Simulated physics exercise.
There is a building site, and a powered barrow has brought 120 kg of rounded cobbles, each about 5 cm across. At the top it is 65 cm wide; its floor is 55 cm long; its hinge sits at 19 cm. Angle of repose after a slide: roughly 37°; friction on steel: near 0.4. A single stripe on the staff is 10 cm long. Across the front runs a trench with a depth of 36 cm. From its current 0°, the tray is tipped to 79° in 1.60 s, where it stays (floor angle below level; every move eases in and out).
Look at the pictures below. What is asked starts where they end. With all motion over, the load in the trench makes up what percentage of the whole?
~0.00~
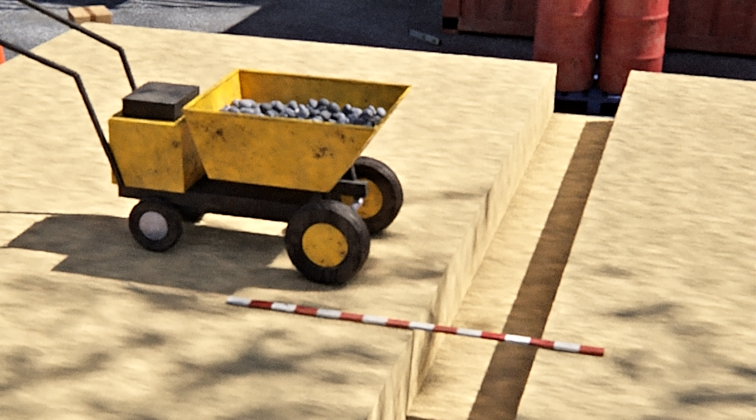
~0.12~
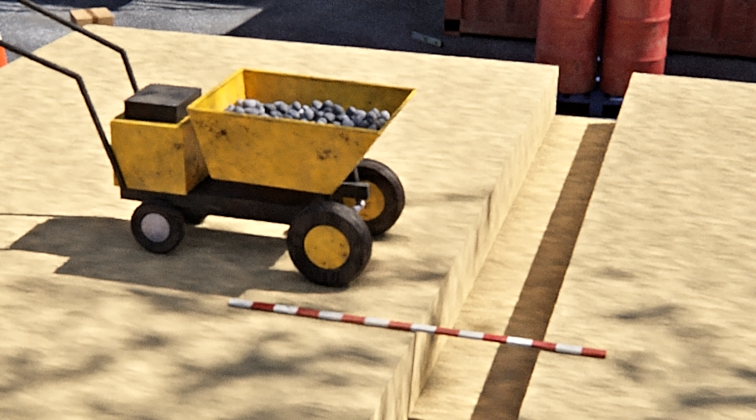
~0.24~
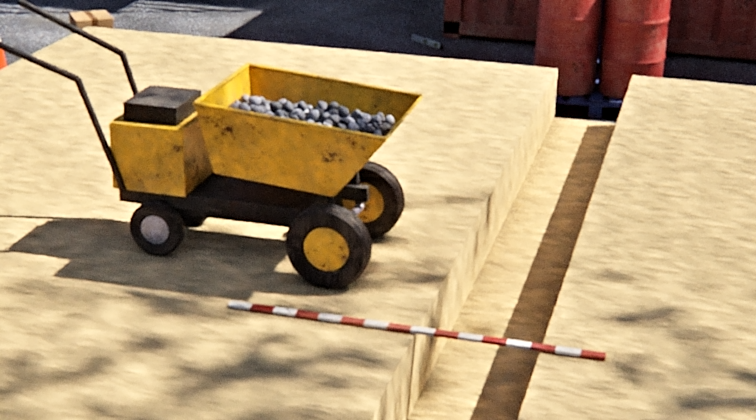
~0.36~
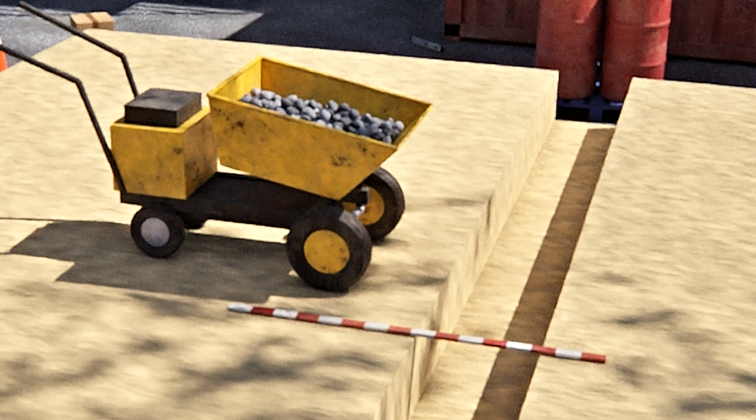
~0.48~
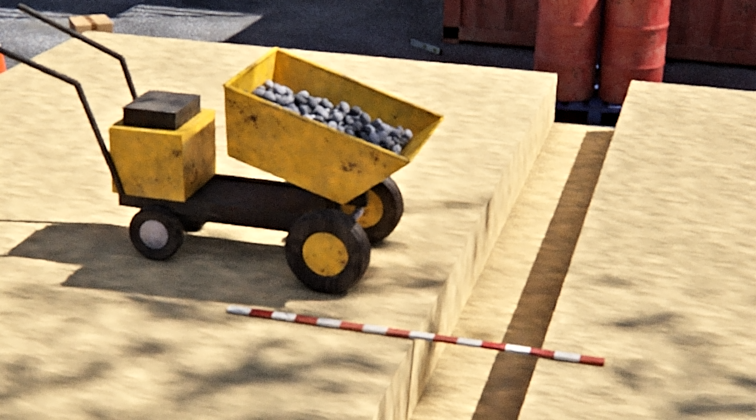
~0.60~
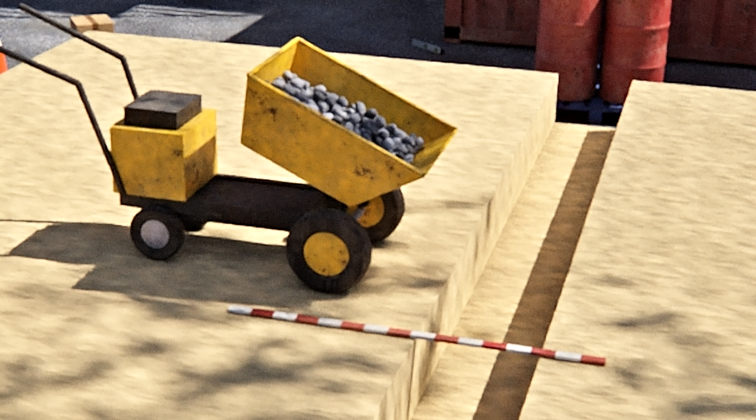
It makes up about 100 percent of the whole load.
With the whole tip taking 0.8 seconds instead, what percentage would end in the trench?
In that case some 100 per cent.
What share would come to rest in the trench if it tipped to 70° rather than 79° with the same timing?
In that case around 100 percent.
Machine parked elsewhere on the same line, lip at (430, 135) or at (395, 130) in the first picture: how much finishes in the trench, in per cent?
First place: Near 70%; second place: Near 95%.
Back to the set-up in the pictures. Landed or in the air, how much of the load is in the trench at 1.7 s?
Approx. 55 % of the load.
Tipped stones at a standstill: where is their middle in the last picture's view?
Roughly at pixel (516, 346).
After 1.2 s the floor is at 67°; 100 % in the tray; the foremost stones are at (474, 242).
After 1.7 s the floor is at 79°; 45 % in the tray, 55 % in the trench; the foremost stones are at (548, 360).
After 2.0 s the floor is at 79°; 13 % in the tray, 87 % in the trench; the foremost stones are at (555, 327).
After 4.0 s the floor is at 79°; 0 % in the tray, 100 % in the trench; the foremost stones are at (555, 327).
